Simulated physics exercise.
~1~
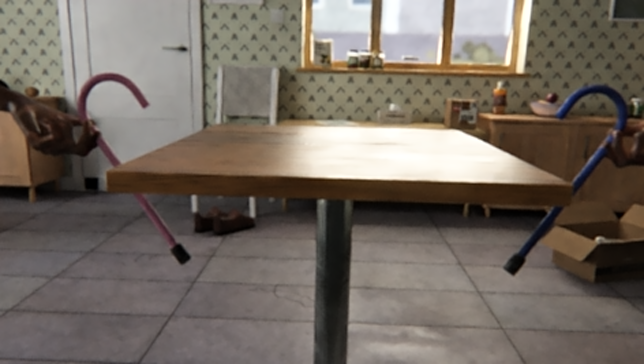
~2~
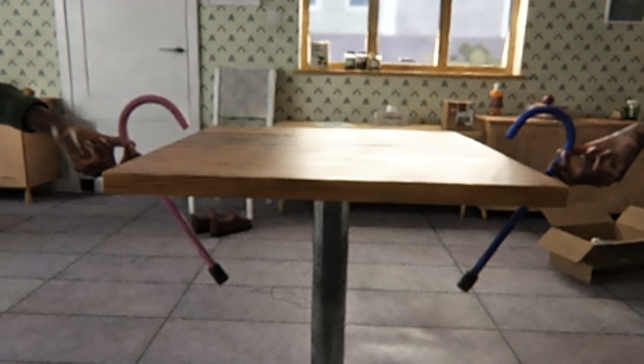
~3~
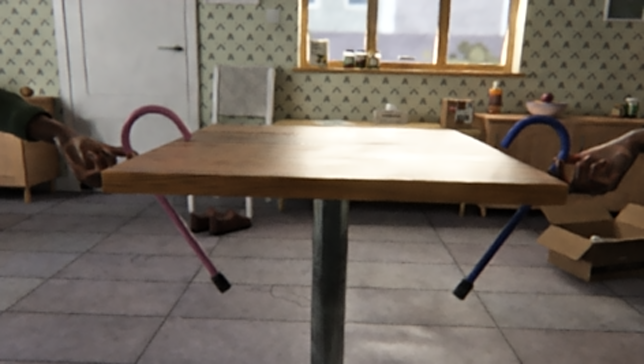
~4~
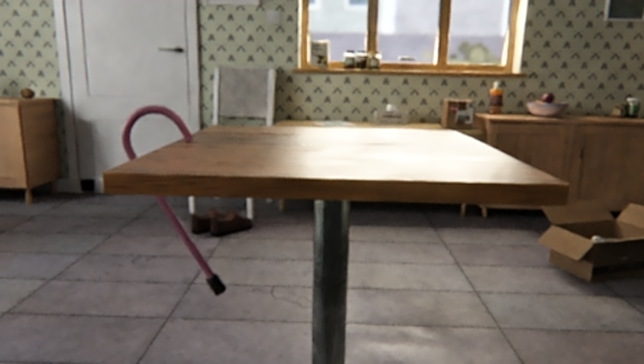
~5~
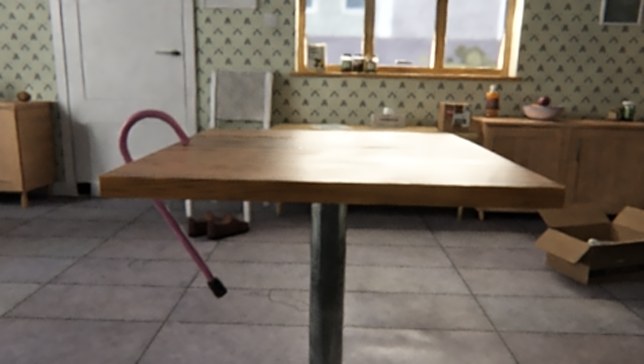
Two hands brought a pink cane and a blue cane in to the left and right ends of a wooden table and hooked them there, then let go; the blue cane was gone from view, while the pink one stayed hanging from the left edge.
